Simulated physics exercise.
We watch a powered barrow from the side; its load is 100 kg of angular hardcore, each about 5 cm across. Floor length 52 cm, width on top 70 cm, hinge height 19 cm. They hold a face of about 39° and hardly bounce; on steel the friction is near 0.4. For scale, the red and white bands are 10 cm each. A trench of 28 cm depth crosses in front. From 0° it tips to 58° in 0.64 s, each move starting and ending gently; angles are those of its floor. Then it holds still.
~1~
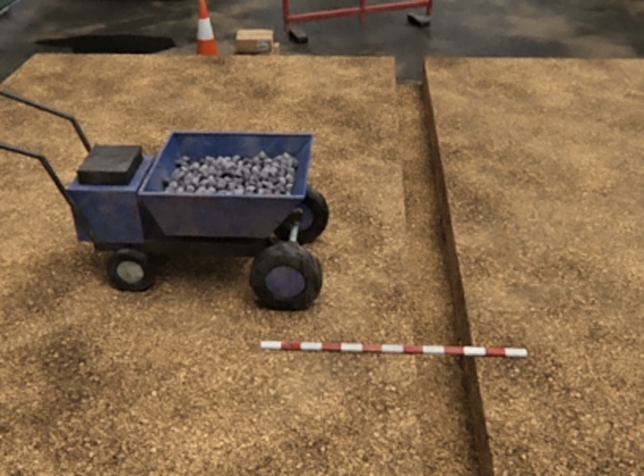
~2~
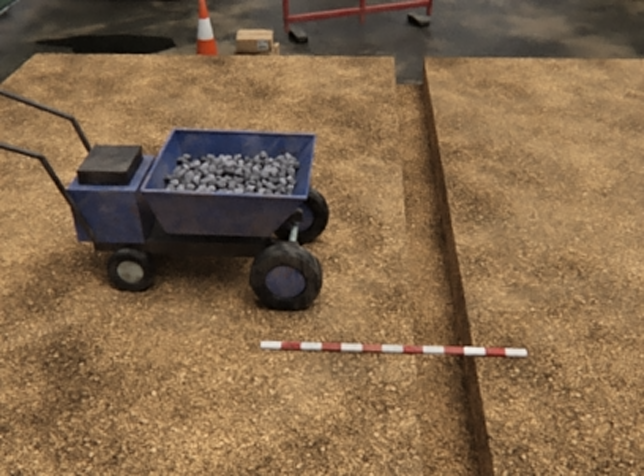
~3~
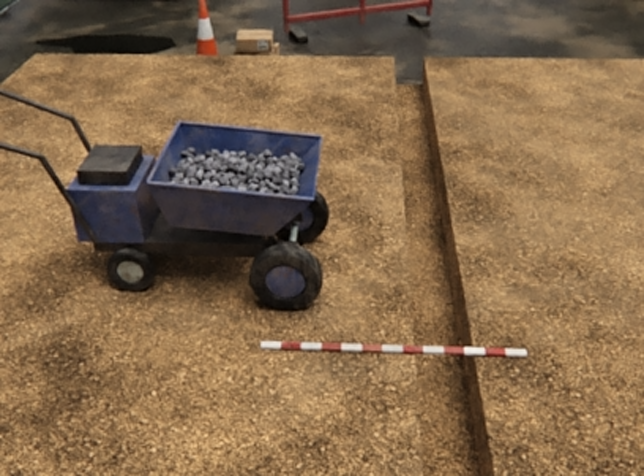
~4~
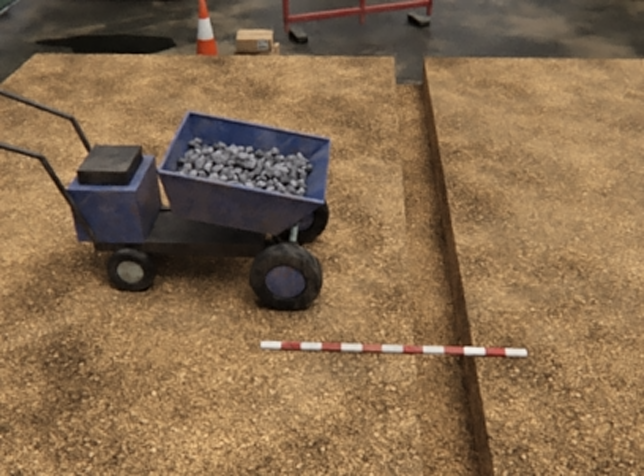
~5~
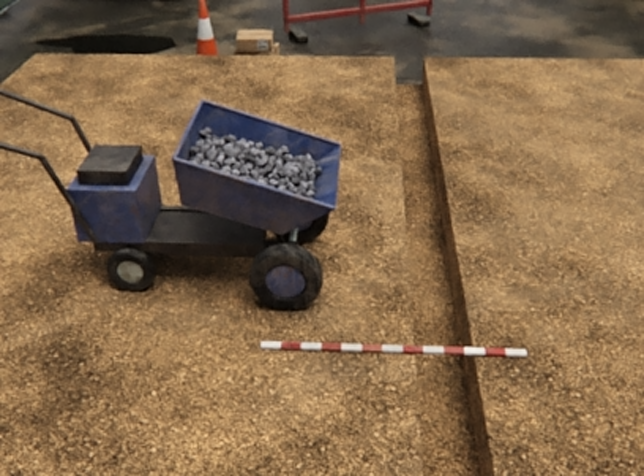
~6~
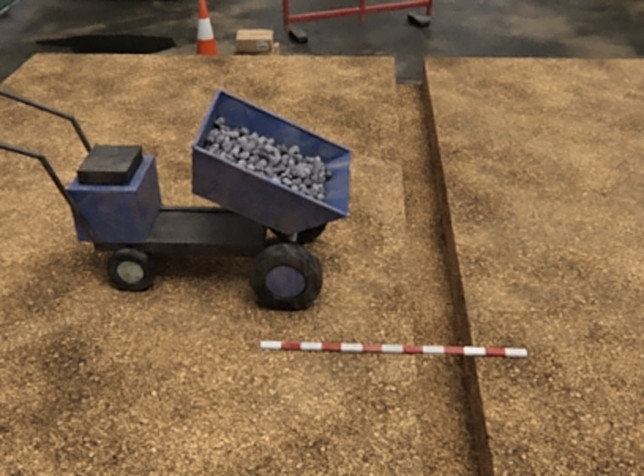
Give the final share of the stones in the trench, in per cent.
Close to 30 in a hundred.
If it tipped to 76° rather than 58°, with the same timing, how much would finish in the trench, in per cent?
It would be near 85 per cent.
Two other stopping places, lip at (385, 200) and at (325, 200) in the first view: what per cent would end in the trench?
About 5 and 30 per cent.
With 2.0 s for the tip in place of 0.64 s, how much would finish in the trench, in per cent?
Then about 0 per cent.
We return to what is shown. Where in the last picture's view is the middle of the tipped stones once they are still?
Their middle is at about (432, 314).
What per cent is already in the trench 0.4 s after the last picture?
Some 0 per cent.
Then, 0.2 s after the last picture the floor is at 49°, 100 % in the tray; the foremost stones are at (349, 206).
Then, 0.4 s after the last picture the floor is at 58°, 97 % in the tray, 3 % short of the trench; the foremost stones are at (404, 249).
Then, 0.8 s after the last picture the floor is at 58°, 71 % in the tray, 9 % short of the trench, 20 % in the trench; the foremost stones are at (463, 308).
Then, 2.7 s after the last picture the floor is at 58°, 61 % in the tray, 8 % short of the trench, 30 % in the trench; the foremost stones are at (480, 303).
